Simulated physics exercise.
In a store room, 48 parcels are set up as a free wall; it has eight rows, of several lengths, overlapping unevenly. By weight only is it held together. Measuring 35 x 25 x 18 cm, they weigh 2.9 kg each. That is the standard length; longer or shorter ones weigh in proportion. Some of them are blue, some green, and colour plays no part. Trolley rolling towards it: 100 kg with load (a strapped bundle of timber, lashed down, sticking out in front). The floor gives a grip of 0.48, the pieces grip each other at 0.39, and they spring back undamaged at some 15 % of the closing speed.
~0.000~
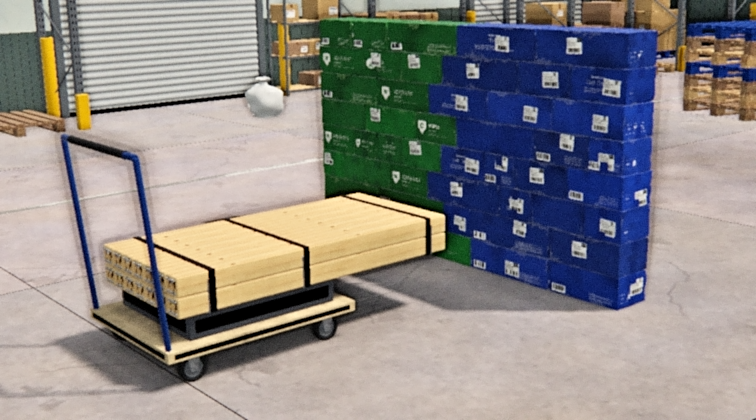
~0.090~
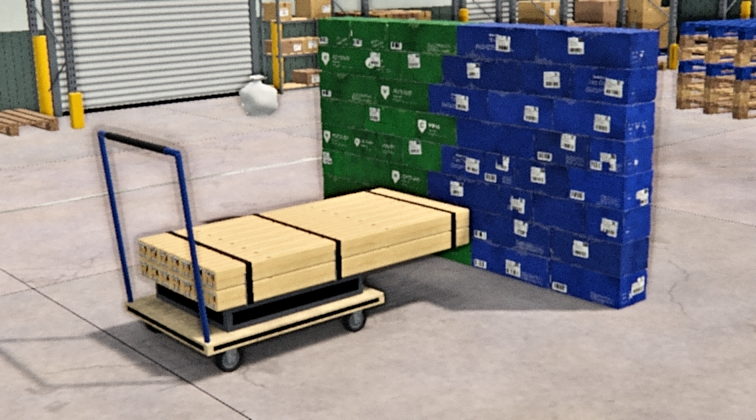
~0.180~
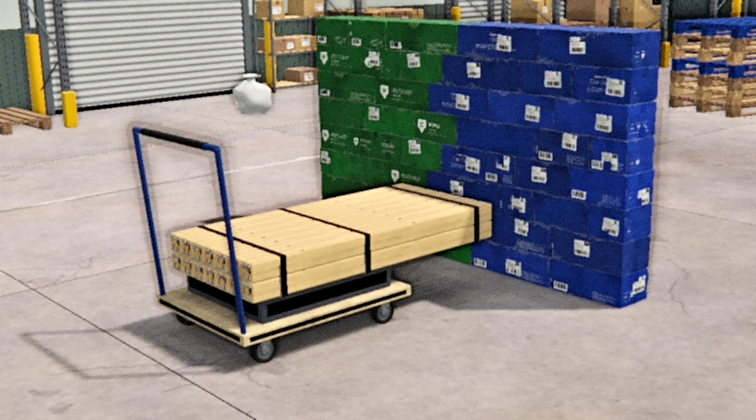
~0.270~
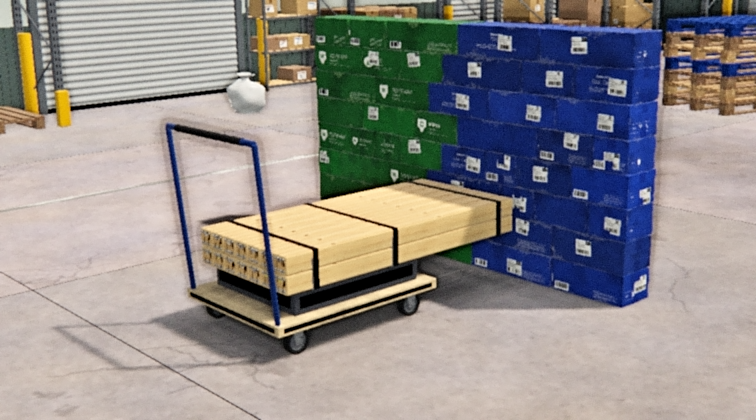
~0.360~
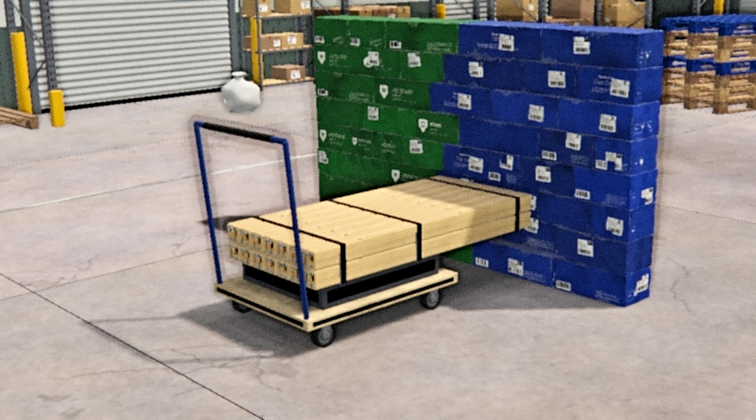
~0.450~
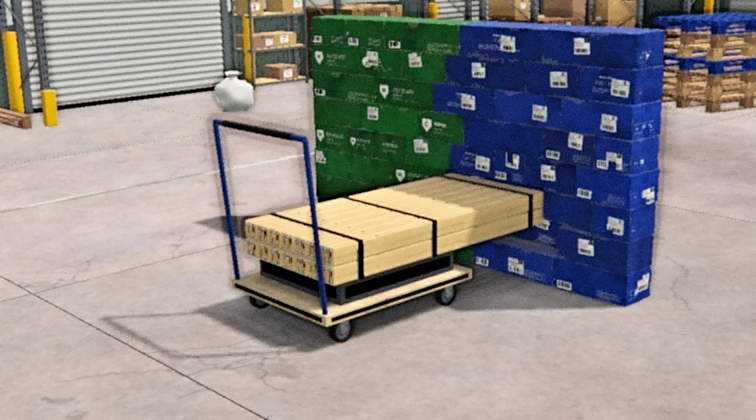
In a warehouse, a trolley of strapped planks rolls right and pushes into stacked blue boxes.
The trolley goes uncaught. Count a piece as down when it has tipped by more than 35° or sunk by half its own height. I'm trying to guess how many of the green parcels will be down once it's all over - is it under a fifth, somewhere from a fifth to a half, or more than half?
I'd say more than half of them.
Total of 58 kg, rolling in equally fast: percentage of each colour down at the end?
Down at the end: Green 0 per cent, blue 0 per cent.
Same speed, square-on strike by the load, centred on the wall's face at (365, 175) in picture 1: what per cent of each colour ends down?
For green it's 90 per cent, for blue 40 per cent.
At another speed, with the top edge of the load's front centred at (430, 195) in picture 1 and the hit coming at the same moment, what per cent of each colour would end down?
Green 0%, blue 0%.
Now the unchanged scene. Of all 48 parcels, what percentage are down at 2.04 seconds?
80 %.
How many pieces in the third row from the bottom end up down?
5.
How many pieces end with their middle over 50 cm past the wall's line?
36 or so.
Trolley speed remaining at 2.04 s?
Close to 0.0 m/s at that moment.
By 1.32 s, load 49 cm past the wall's line, still rolling; none of the 24 green parcels down (5 of 48 in all colours); top green parcel tilted 16°; top blue parcel tilted 15°.
By 2.04 s, load 54 cm past the wall's line, stopped; 18 of the 24 green parcels down (38 of 48 in all colours); top green parcel tilted 74°, 1.06 m lower; top blue parcel tilted 47°, 46 cm lower.
When it is over (4.5 s), load 53 cm past the wall's line, stopped; 17 of the 24 green parcels down (37 of 48 in all colours); top green parcel upside down; top blue parcel on its side. That is 71 per cent. In pixels of the last frame, middles, top green parcel near (454, 158).
